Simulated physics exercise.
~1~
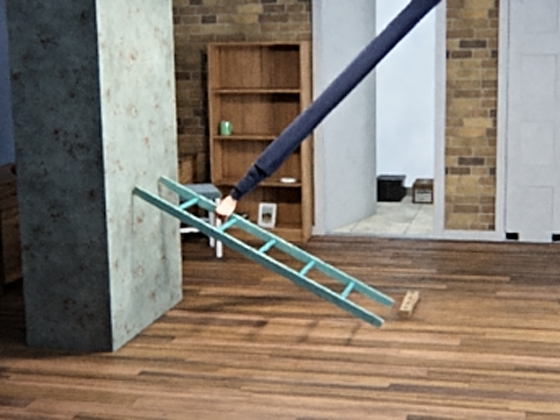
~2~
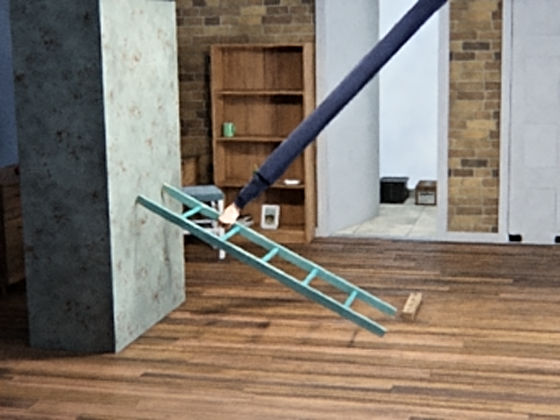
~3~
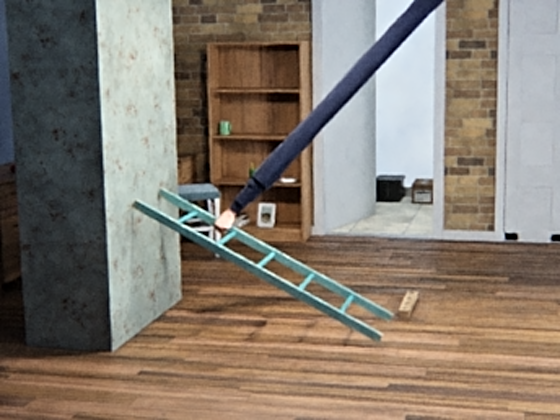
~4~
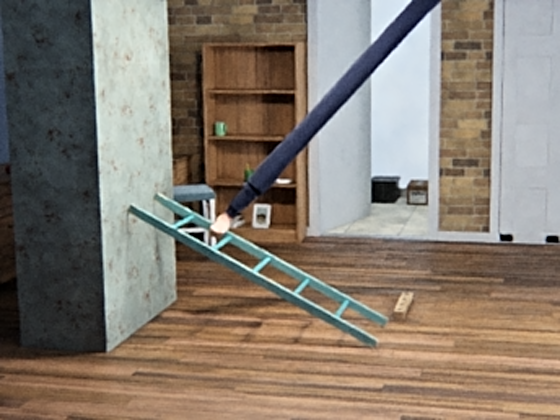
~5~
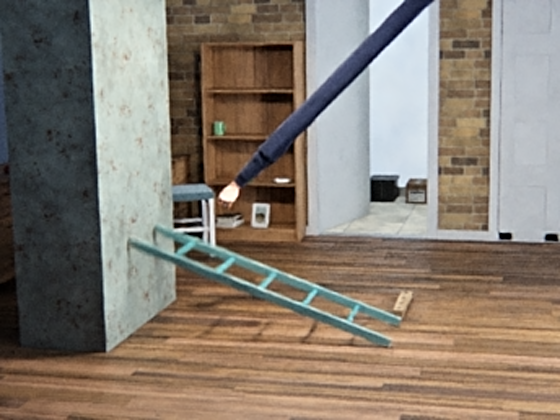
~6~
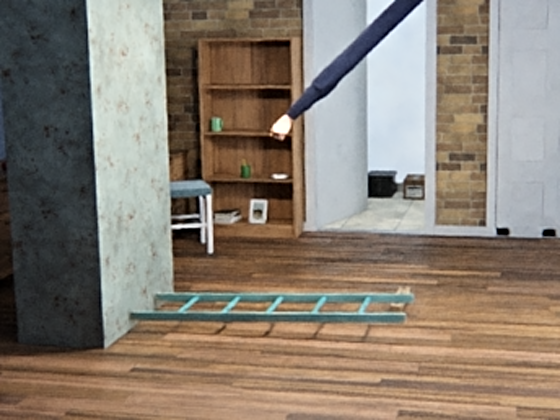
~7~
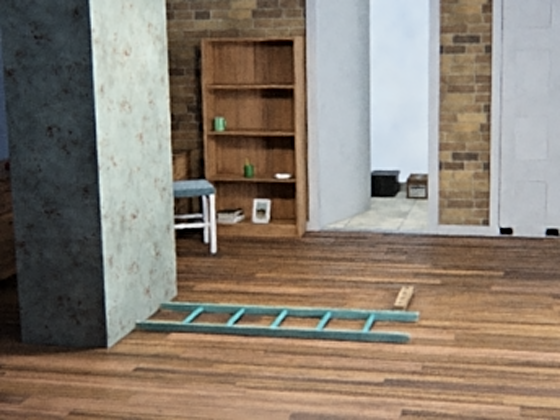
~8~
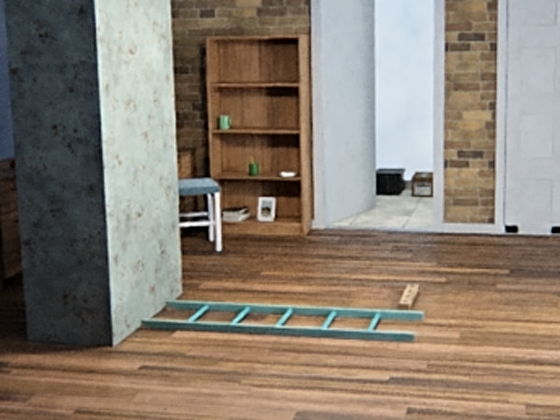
The clip opens on an indoor room with a wooden floor, where a hand on a long dark-sleeved arm holds a turquoise, ladder-like rack at a slant beside a thick mottled pillar. Its lower end points right, close to a small wooden batten on the floor. The hand lowers the rack slightly, then lets go and draws back up and to the right. The rack does not stay propped, and its raised left end drops as it slips down. It ends up lying flat on the floorboards between the pillar and the batten, and the arm is gone from view.
